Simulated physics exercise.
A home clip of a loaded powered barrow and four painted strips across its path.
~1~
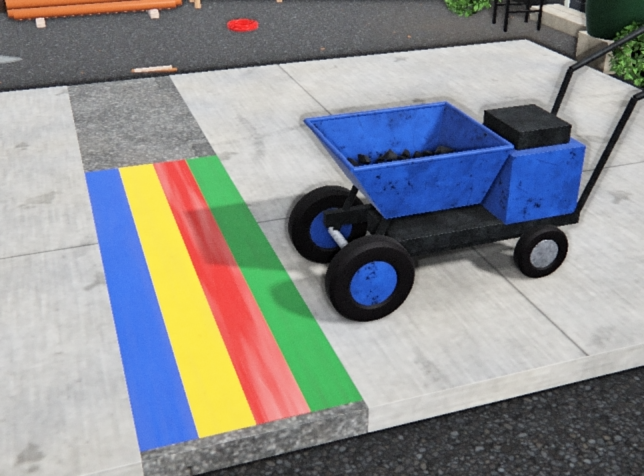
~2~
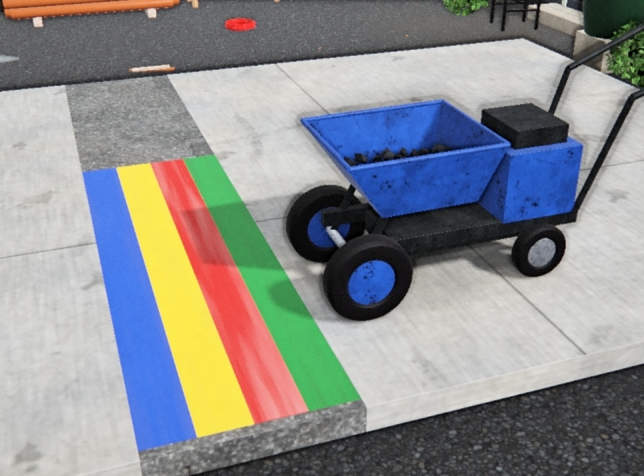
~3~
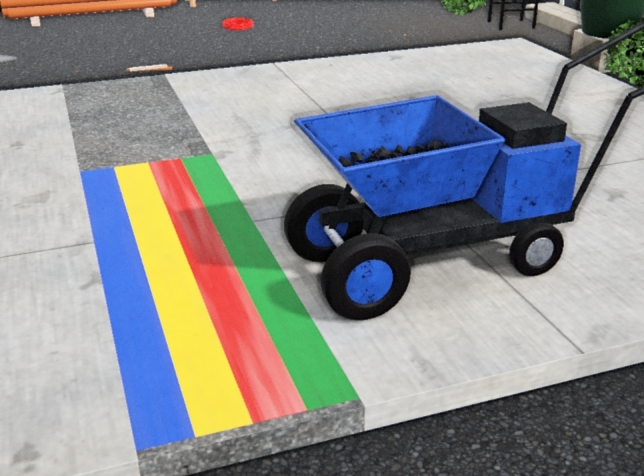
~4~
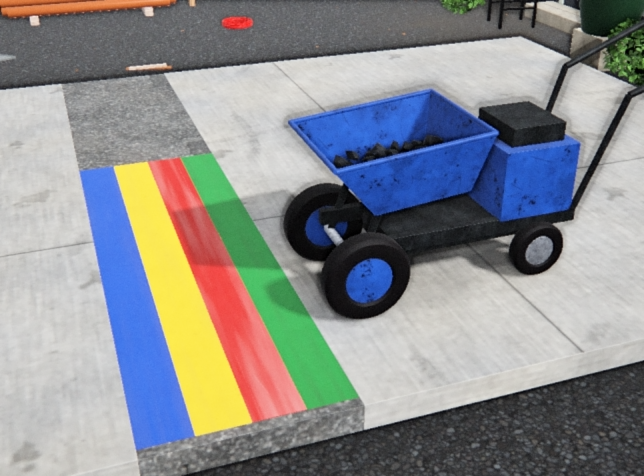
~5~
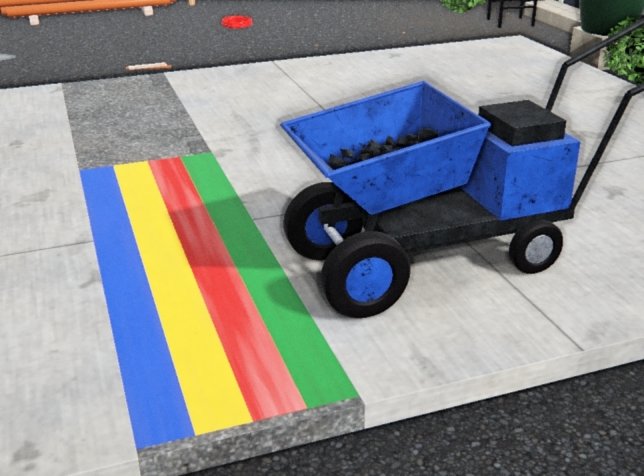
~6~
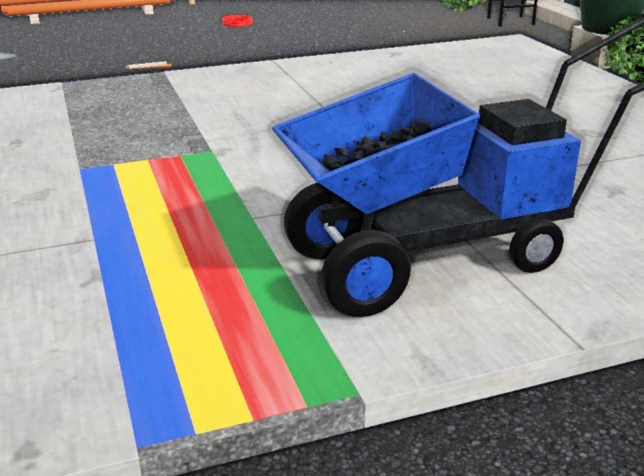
The clip opens on a blue barrow with black handles and a level skip of dark lumps, standing on pale paving to the right of blue, yellow, red and green strips. The skip then tilts gradually, its left lip dipping slightly toward the strips while the wheels stay put.
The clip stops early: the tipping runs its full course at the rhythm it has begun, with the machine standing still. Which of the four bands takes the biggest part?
The yellow strip carries the most.
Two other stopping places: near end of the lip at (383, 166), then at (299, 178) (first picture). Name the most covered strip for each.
First the red one, then that blue strip.
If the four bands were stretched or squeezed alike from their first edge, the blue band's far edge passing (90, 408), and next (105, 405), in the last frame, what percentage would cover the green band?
The first gives 0 %, the second 0 %.
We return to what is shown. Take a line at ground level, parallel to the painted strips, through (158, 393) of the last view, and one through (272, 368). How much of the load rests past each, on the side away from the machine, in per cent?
Near 20 % and 100 %.
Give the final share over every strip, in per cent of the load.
Green strip: 0 %, red strip: 15 %, yellow strip: 55 %, blue strip: 15 %.
Just after the last frame, skip tipped steeply; every one in the skip.
A moment on, skip tipped right over; almost all in the skip; about a tenth over the red strip.
Further on, skip tipped right over; about a tenth in the skip; about a tenth over the red strip; roughly half over the yellow strip; about a tenth over the blue strip; about a tenth off the paint.
When it is over, skip tipped right over; not one over the green strip; roughly a quarter over the red strip; roughly half over the yellow strip; roughly a quarter over the blue strip; about a tenth off the paint.
